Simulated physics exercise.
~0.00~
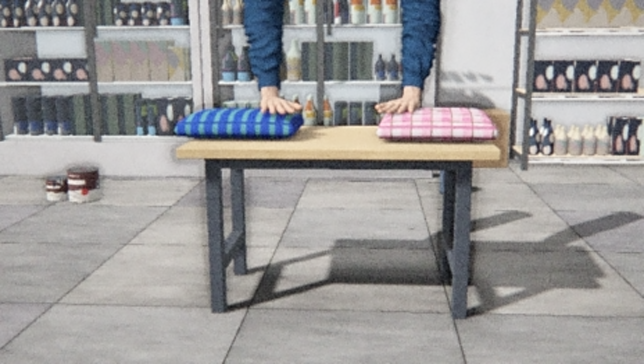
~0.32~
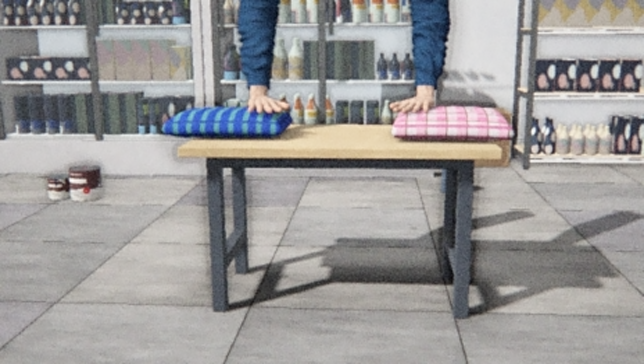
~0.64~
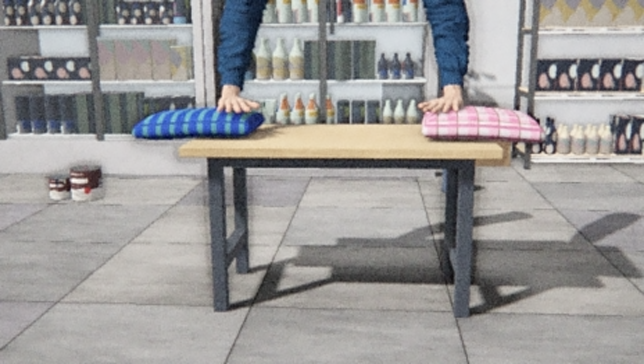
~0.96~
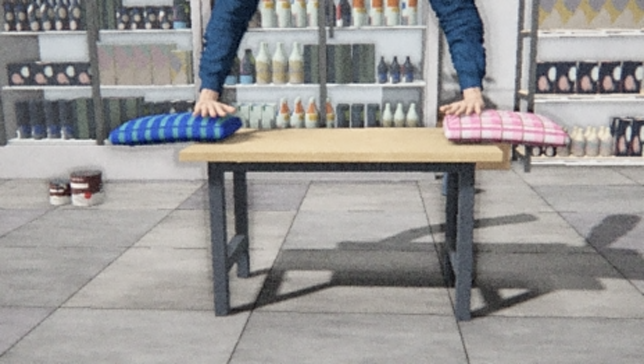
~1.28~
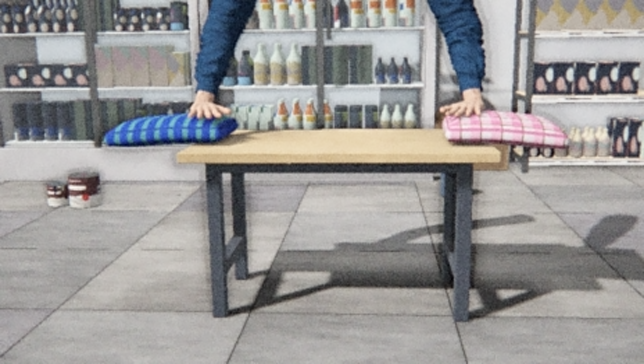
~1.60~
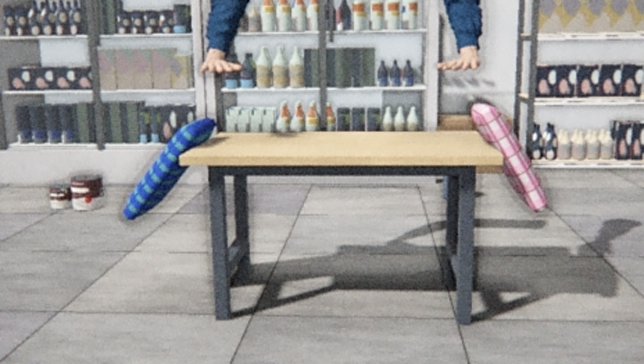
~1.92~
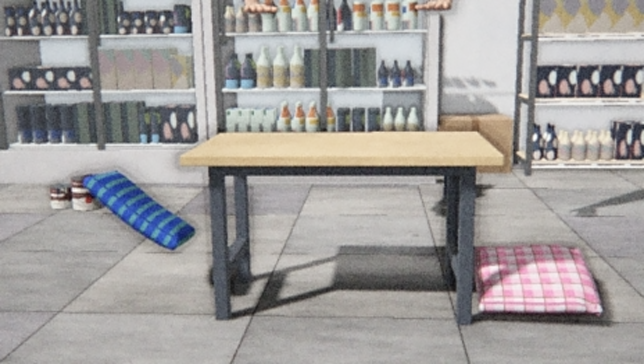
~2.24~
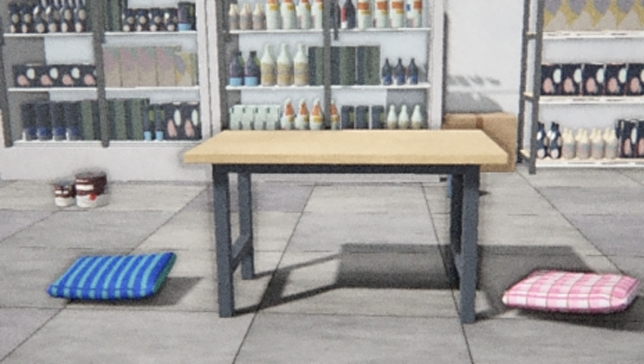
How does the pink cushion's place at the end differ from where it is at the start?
At the start the pink cushion lies on the right part of the tabletop, under a hand. By the end it is on the floor to the right of the table.
